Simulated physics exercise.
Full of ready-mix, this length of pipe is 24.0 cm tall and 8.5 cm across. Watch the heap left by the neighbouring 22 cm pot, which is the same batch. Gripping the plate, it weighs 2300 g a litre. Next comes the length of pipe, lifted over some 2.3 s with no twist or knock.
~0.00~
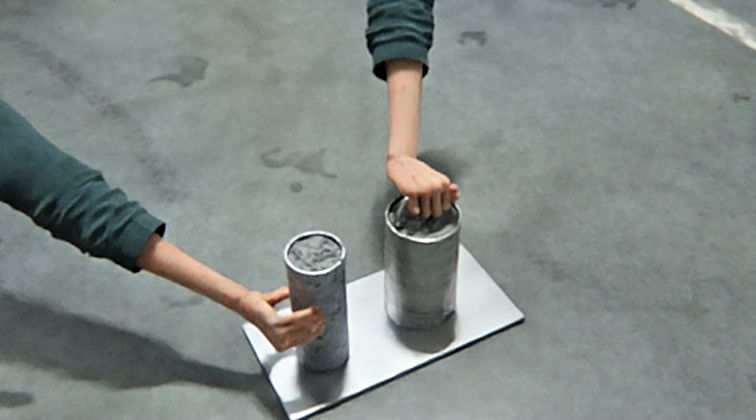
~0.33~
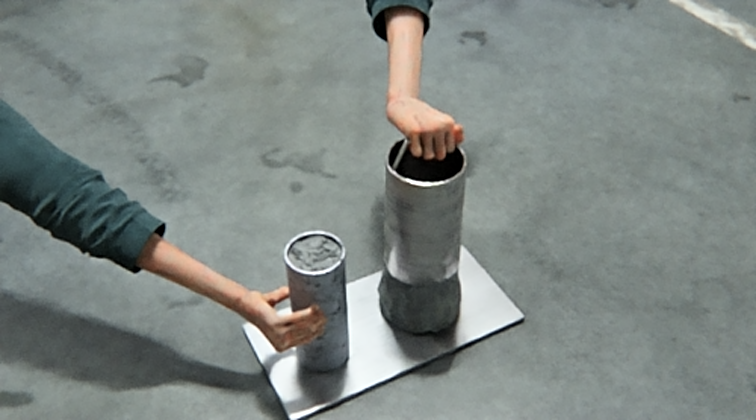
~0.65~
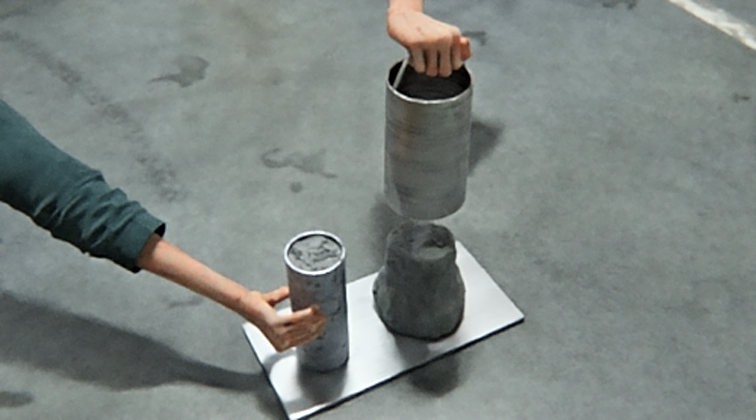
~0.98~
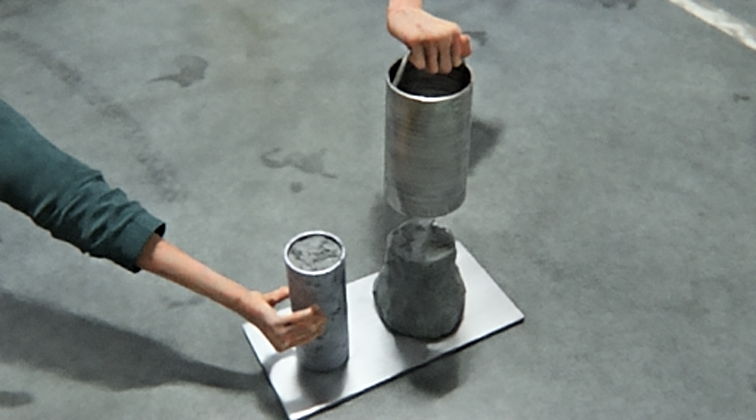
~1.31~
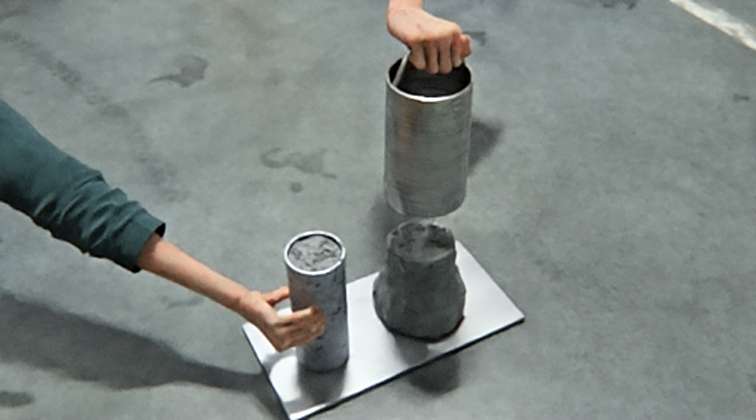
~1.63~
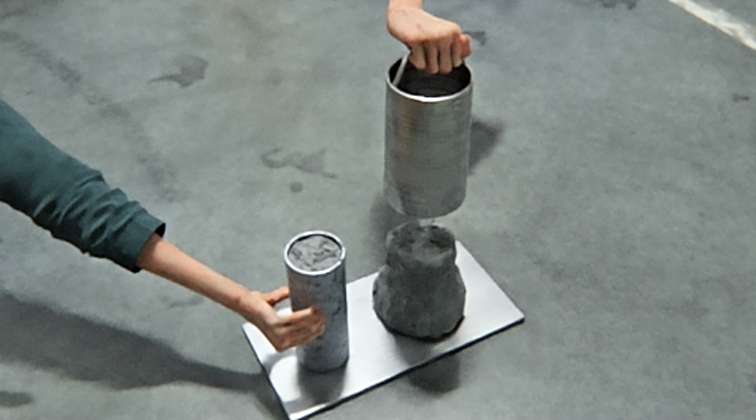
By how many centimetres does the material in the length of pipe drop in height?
By about 6 cm.
By 2.2 s, the length of pipe is up 5.5 cm; the ready-mix has come down 1.3 cm to 23 cm and is 9.9 cm wide.
By 2.8 s, the length of pipe is up 15 cm; the ready-mix has come down 5.2 cm to 19 cm and is 12 cm wide.
By 3.4 s, the length of pipe is up 25 cm; the ready-mix has come down 6.0 cm to 18 cm and is 13 cm wide.
By 4.0 s, the length of pipe is clear; the ready-mix has come down 6.2 cm to 18 cm and is 13 cm wide.
By 5.3 s, at rest, the length of pipe is clear; the ready-mix has come down 6.5 cm to 18 cm and is 13 cm wide.
